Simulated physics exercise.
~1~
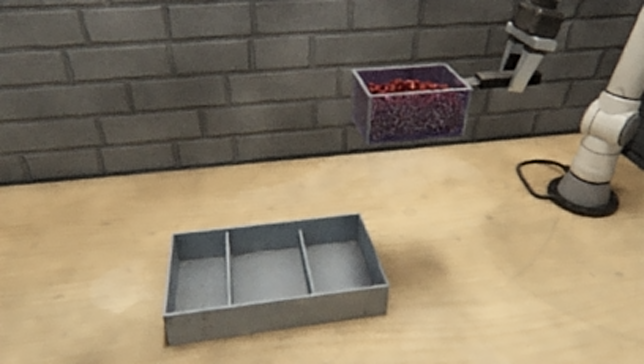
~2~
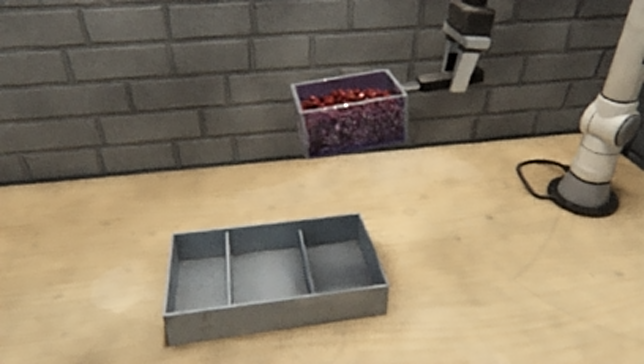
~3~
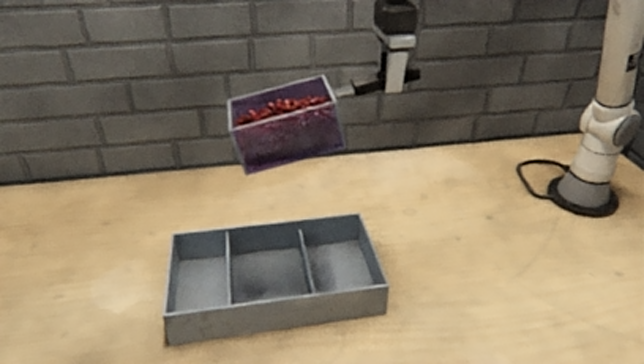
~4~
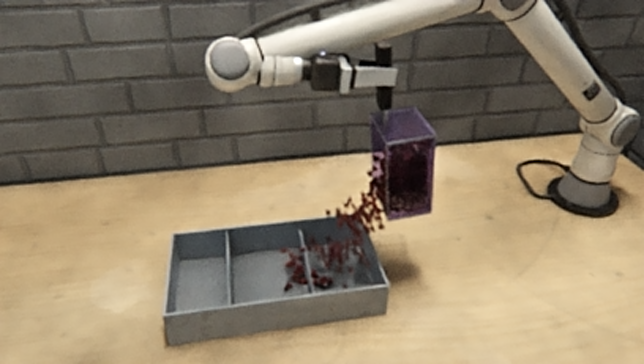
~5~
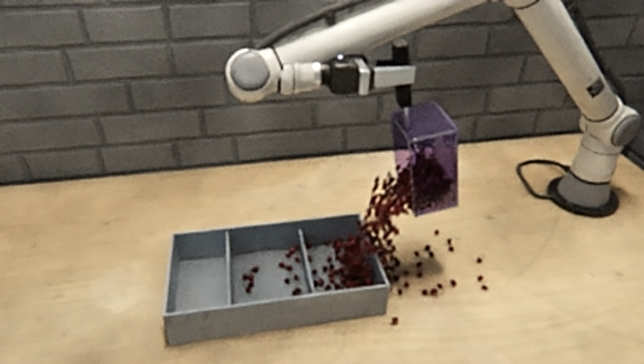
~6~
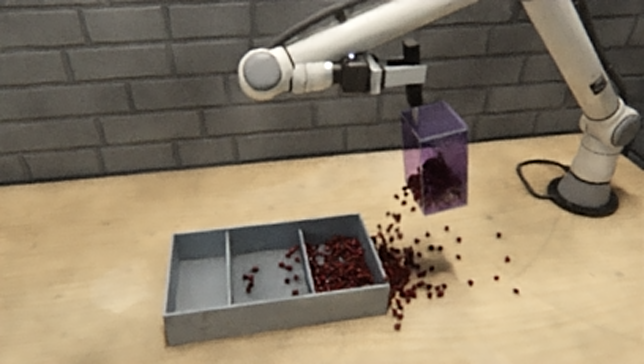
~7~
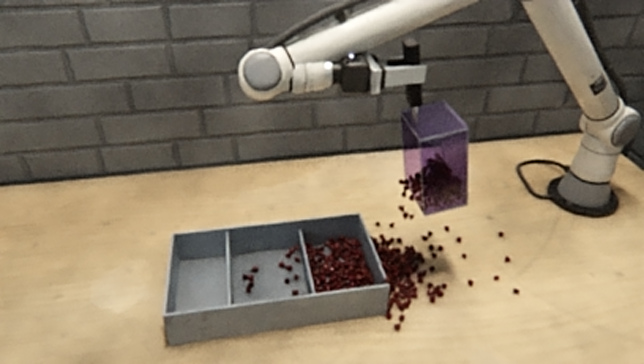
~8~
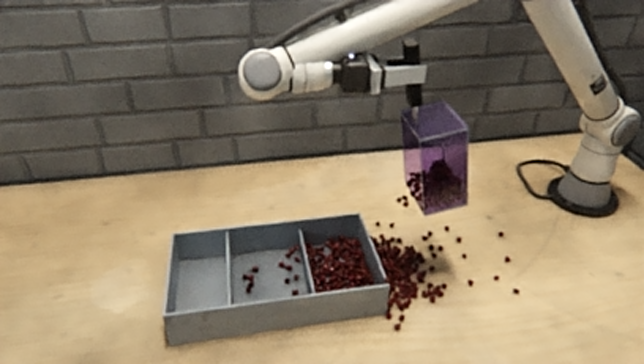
A robot arm carries a purple box left, tips it, and spills beans into a divided tray and onto the table.
